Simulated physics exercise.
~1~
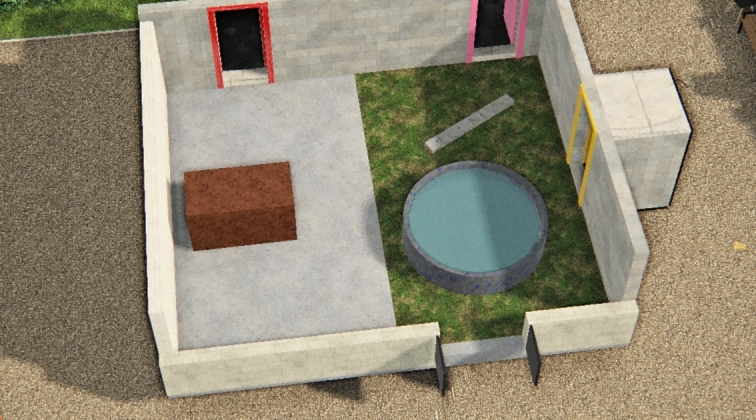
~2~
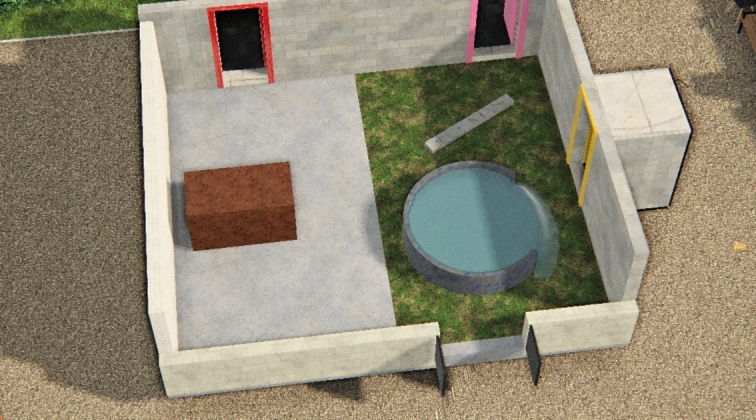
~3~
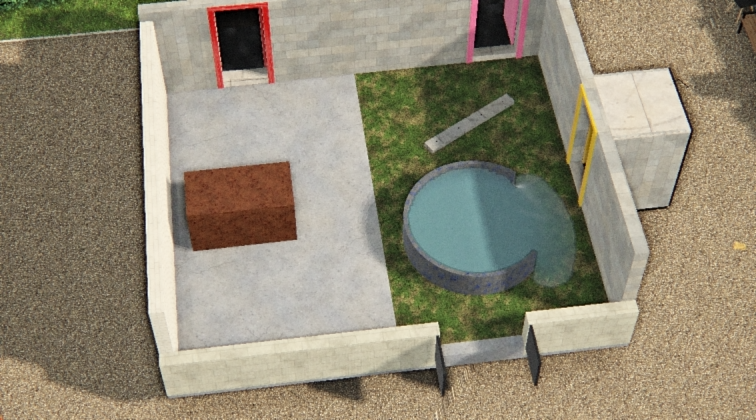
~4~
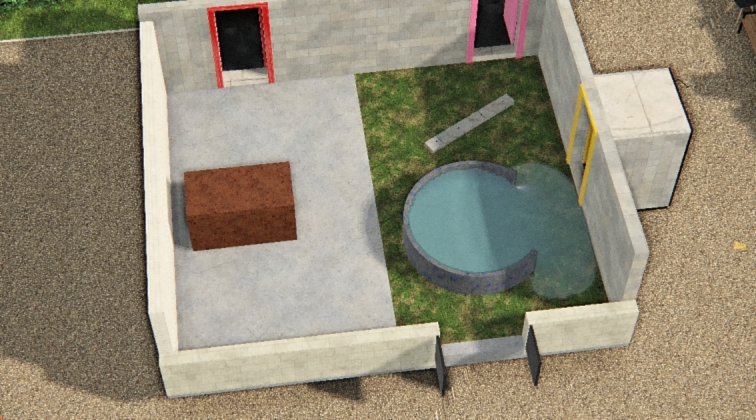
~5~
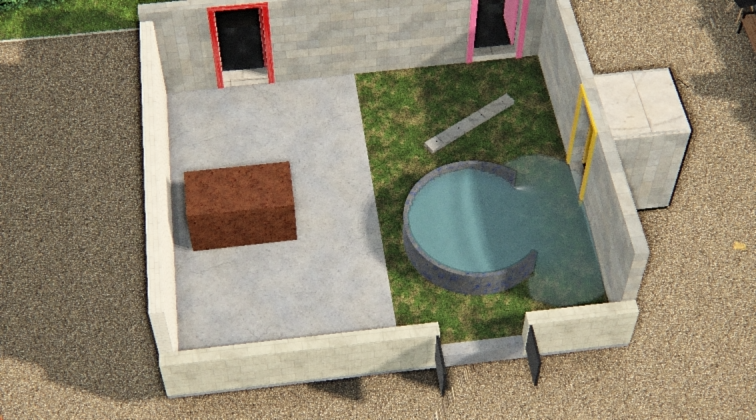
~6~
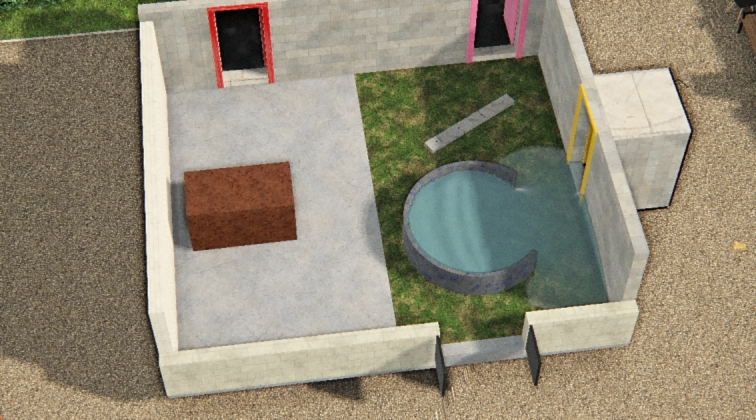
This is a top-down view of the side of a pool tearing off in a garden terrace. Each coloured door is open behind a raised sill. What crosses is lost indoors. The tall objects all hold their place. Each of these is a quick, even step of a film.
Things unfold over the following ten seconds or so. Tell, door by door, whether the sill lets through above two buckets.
In the end pink door: Does not overshoot. Red door: Does not overshoot. Yellow door: Overshoots.
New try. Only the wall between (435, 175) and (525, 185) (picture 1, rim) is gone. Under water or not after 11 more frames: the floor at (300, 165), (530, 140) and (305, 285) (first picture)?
In that order: Clear, awash, clear.
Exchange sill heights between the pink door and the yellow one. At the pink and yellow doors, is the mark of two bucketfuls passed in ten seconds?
Result: Pink tops the limit, yellow tops the limit.
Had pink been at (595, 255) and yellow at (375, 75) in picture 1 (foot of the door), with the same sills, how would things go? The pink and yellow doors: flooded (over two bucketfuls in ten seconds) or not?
The pink one overflows, and the yellow one falls short.
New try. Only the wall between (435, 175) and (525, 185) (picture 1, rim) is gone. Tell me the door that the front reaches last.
The red one.
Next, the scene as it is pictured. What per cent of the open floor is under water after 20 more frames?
Estimated share: Around 30 %.
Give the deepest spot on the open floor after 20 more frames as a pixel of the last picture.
Approximate pixel: (596, 325).
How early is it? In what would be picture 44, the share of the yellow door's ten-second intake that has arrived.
Some 95 per cent.
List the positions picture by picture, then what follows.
The first frame shows still water in the round tank at (475, 219).
In the second frame, water pours out at (540, 224) and has run to (542, 276).
In the third frame, water pours out at (540, 225) and has run to (554, 283).
In the fourth frame, water pours out at (540, 225) and has run to (533, 165).
In the fifth frame, the front is at (597, 293), out from the gap at (540, 225).
In the sixth frame, the front is at (607, 303), out from the gap at (540, 225).
A moment on, water covers 10 % of the floor; the pink door not reached, the red door not reached, the yellow door over two buckets in.
Next, water covers 15 % of the floor; the pink door not reached, the red door not reached, the yellow door far over two buckets in.
Then, water covers 30 % of the floor; the pink door wet at the sill, nothing in, the red door not reached, the yellow door far over two buckets in.
Later, water covers 55 % of the floor; the pink door wet at the sill, nothing in, the red door not reached, the yellow door far over two buckets in.
In the end, water covers 85 % of the floor; the pink door wet at the sill, nothing in, the red door not reached, the yellow door far over two buckets in.
